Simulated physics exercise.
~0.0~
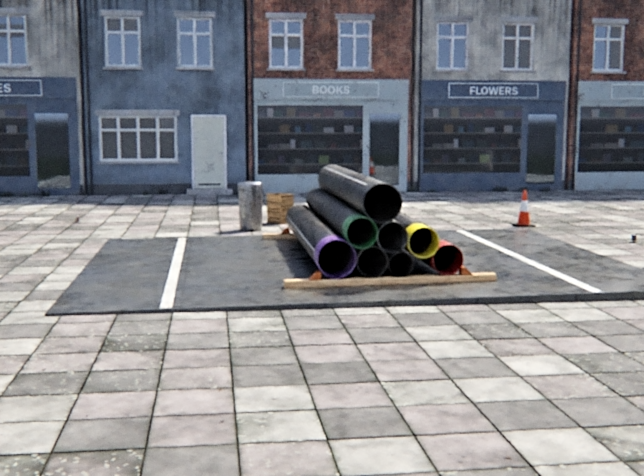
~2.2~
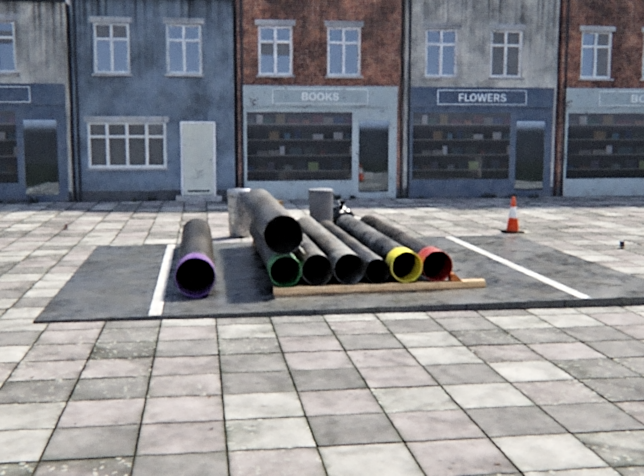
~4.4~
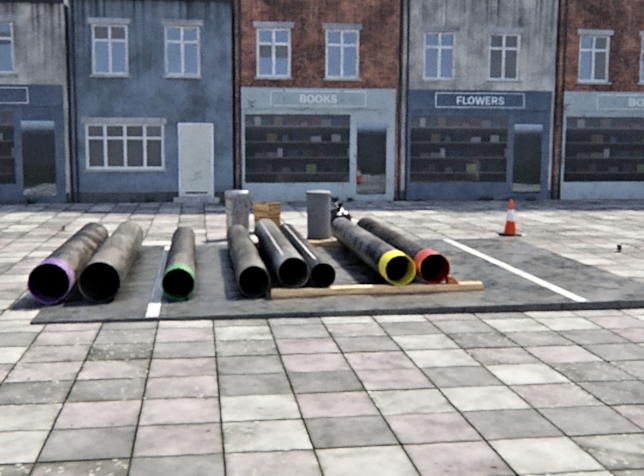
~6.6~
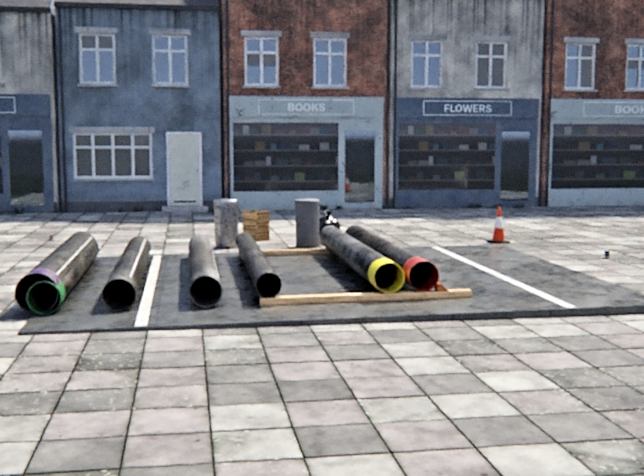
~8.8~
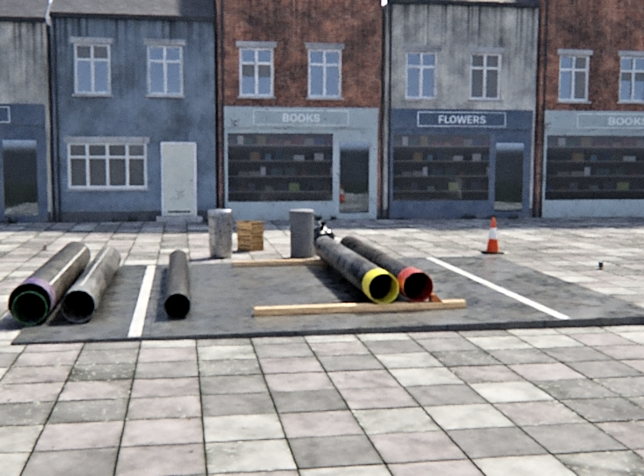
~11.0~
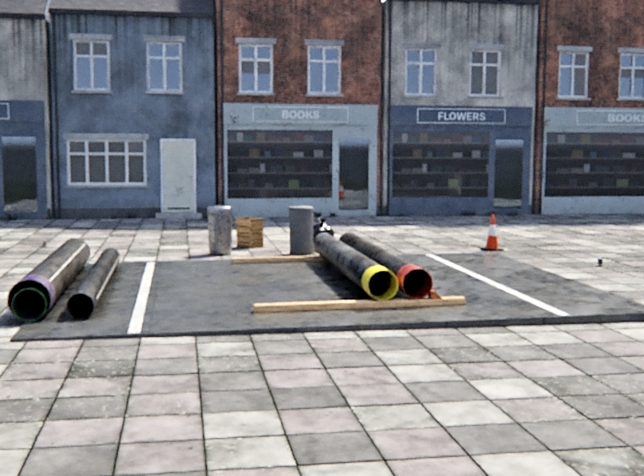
A stack of dark pipes on wooden beams collapsed and spilled leftward across the paving, the purple and green ones rolling past the left white line with several others, until only the yellow and red pipes still lay on the beams.
